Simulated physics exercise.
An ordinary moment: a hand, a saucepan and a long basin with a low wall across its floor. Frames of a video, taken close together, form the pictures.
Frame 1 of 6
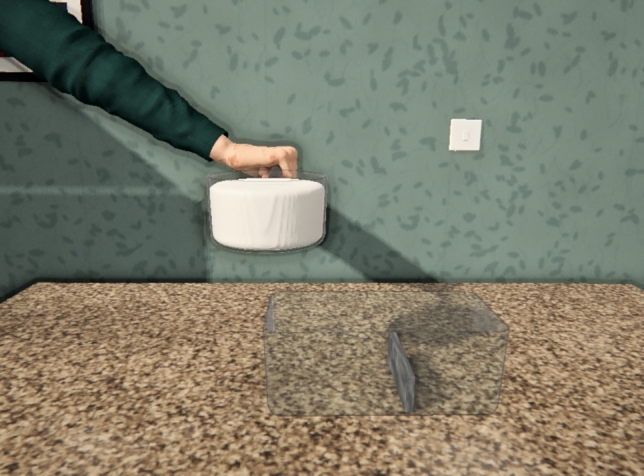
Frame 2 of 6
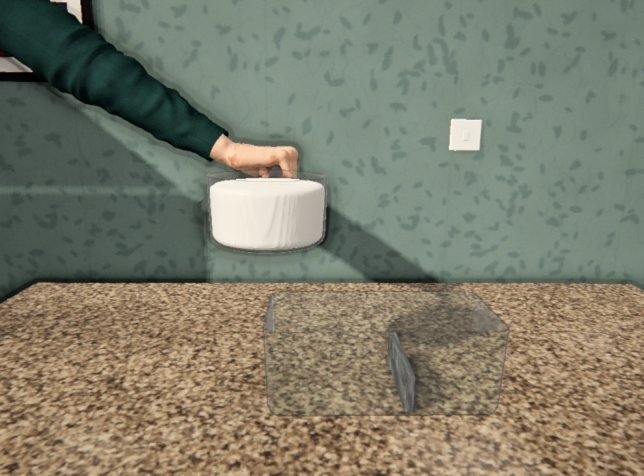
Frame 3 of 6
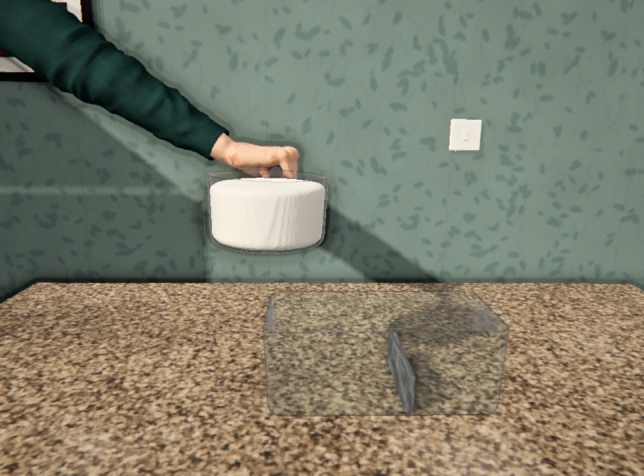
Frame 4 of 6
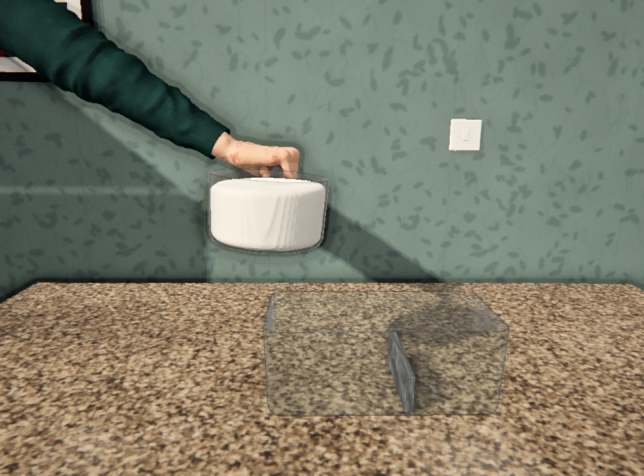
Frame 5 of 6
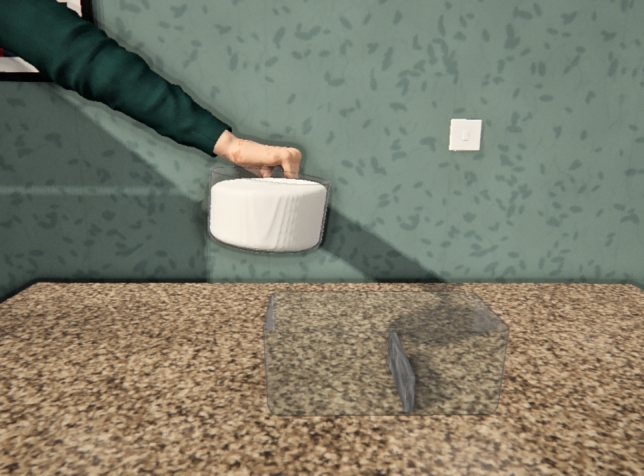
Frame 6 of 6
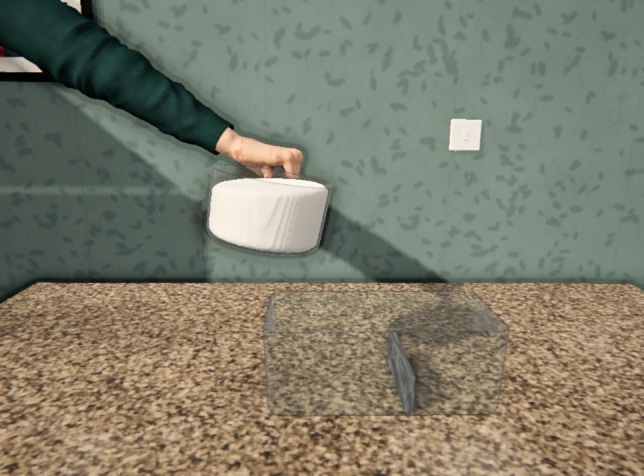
In a room with a patterned green wall, a speckled brown countertop is seen from the front at a slightly raised, unmoving view. A hand in a dark green sleeve reaches from the upper left, holding a white saucepan above a clear, long basin with a low wall inside, with a white switch at right. The hand holds the pan level, then slowly tilts it slightly to the right.
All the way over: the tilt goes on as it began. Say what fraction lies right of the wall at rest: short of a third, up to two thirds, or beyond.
Below a third.
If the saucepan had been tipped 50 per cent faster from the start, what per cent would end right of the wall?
About 10 %.
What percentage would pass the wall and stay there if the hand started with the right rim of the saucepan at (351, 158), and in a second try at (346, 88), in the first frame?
You'd get 55 percent from the first and 65 percent from the second.
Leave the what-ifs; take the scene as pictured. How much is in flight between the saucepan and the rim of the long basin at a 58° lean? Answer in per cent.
About 25 per cent.
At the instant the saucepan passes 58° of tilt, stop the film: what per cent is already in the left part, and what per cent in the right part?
The left part 10 per cent, the right part 0.
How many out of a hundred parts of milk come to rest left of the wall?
Something like 85 per cent, roughly.
A moment on, the saucepan is tipped part way and 65 per cent is still to pour, 10 is left of the wall and 0 right of it.
Next, the saucepan is tipped on its side and 16 per cent is still to pour, 61 is left of the wall and 12 right of it.
Then the saucepan is tipped on its side and 2 per cent is still to pour, 83 is left of the wall and 13 right of it.
Later the saucepan is tipped on its side and 0 per cent is still to pour, 84 is left of the wall and 15 right of it.
Finally, 85 per cent lies left of the wall, 15 right of it and 1 outside.
